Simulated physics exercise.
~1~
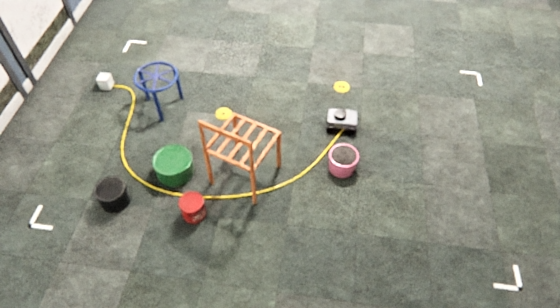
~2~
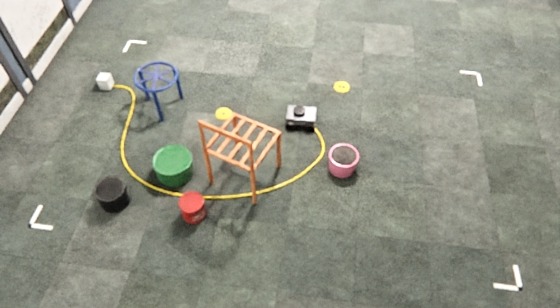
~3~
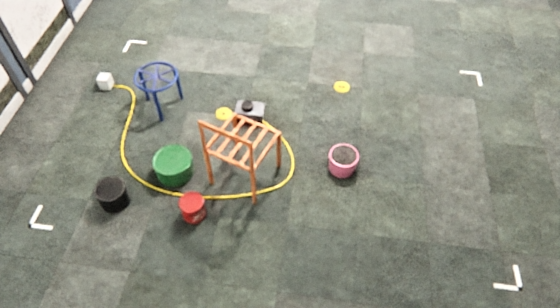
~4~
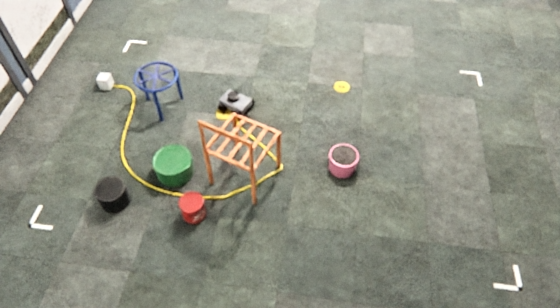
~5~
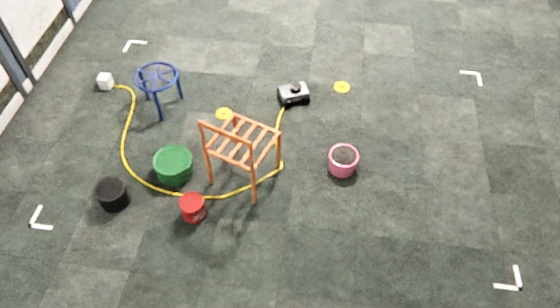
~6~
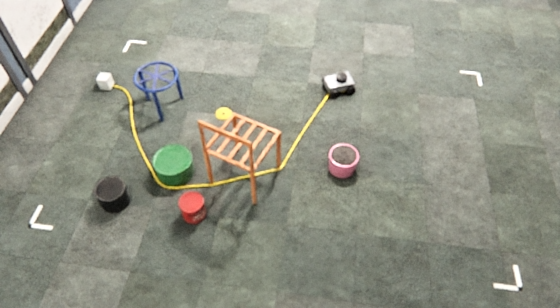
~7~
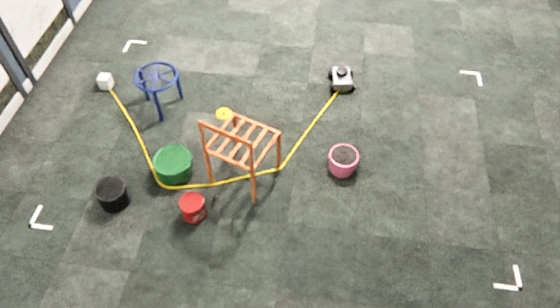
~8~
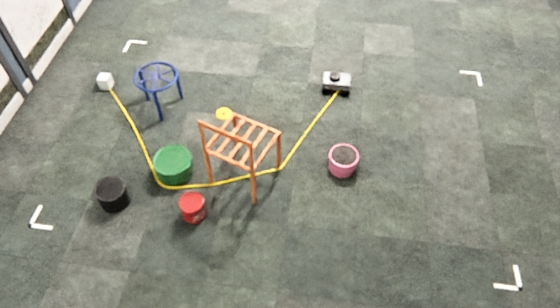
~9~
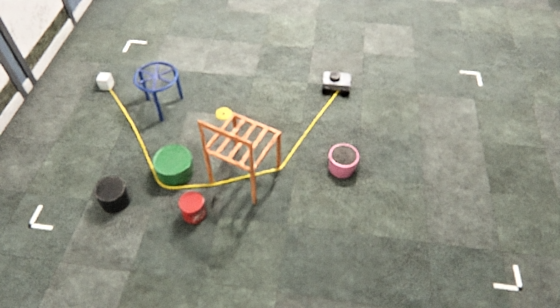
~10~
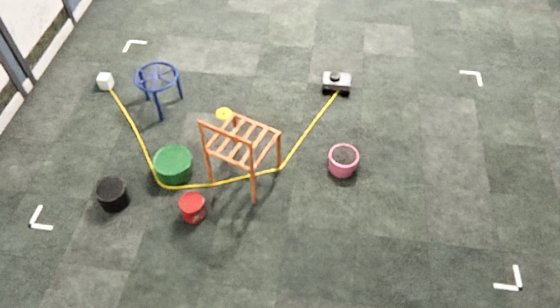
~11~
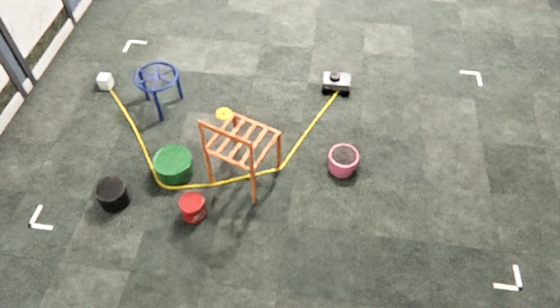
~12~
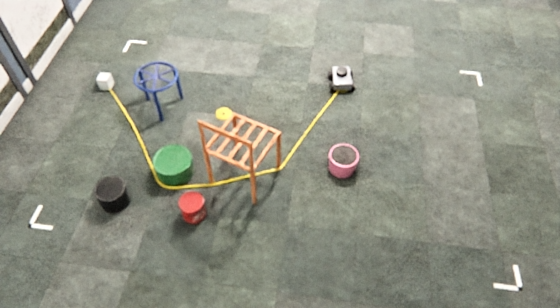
A small cart trailing a yellow lead rolled left behind an orange chair, then turned back right and stopped near the yellow mark beyond the pink pot, leaving the lead pulled nearly straight around the green bucket and past the chair, the plug still in.
